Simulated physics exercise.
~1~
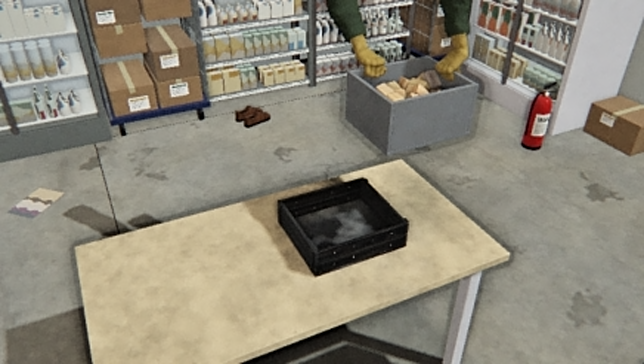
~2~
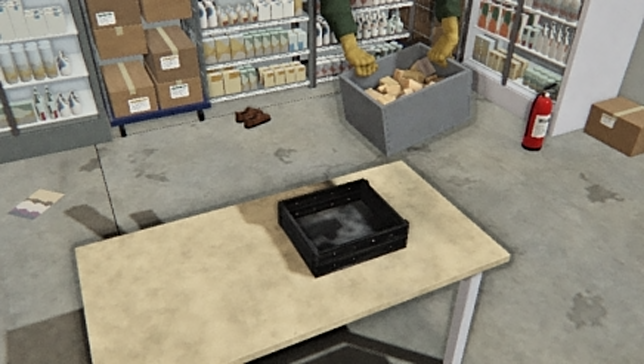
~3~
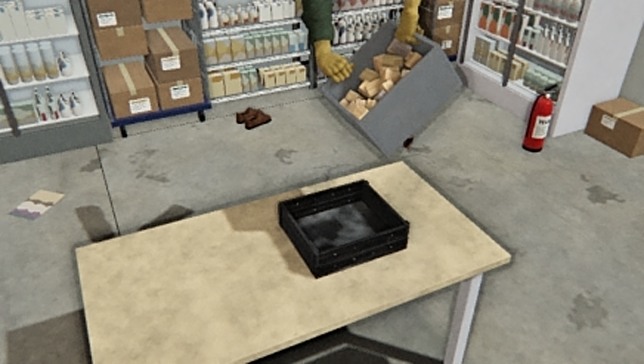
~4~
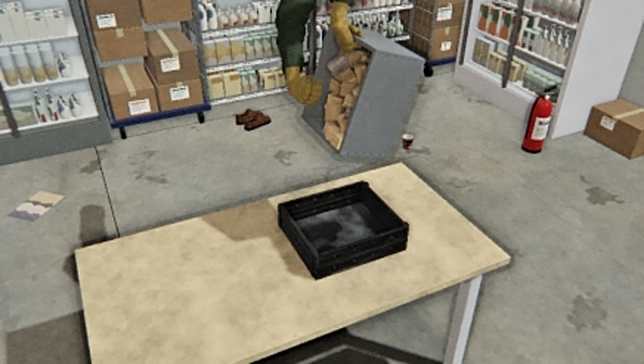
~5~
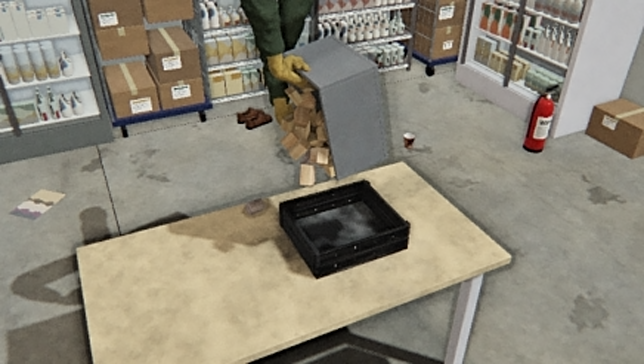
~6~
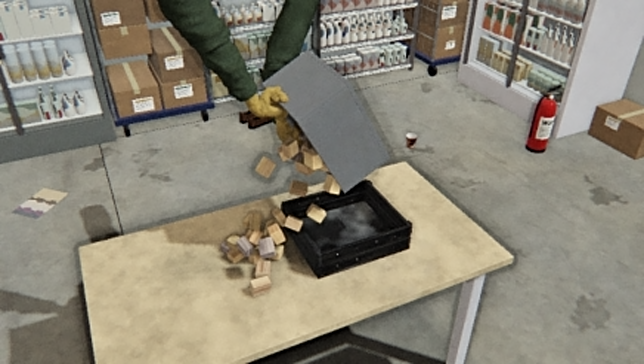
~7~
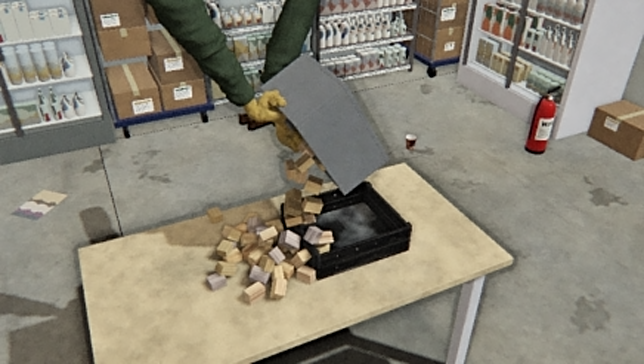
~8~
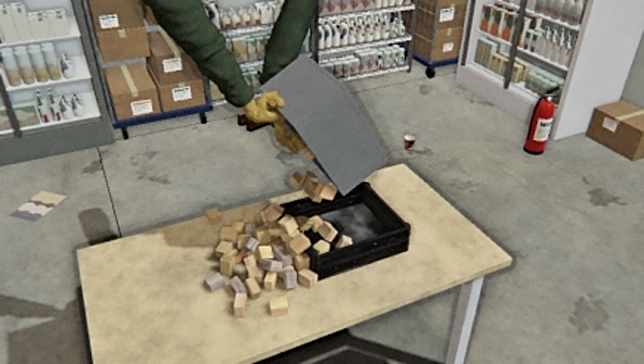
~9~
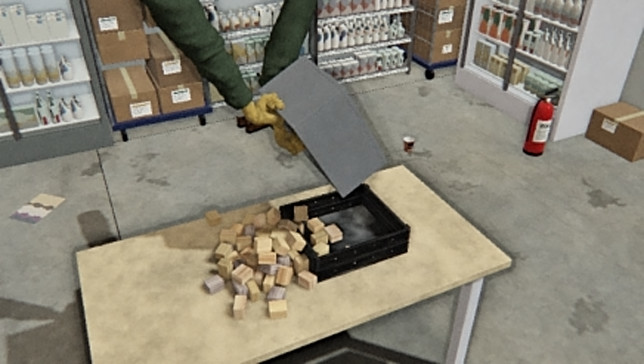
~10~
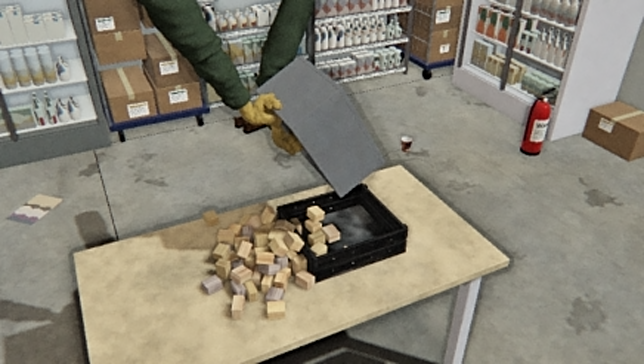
Gloved hands tipping a grey box of timber offcuts over a black tub, most spilling onto the table left of it.
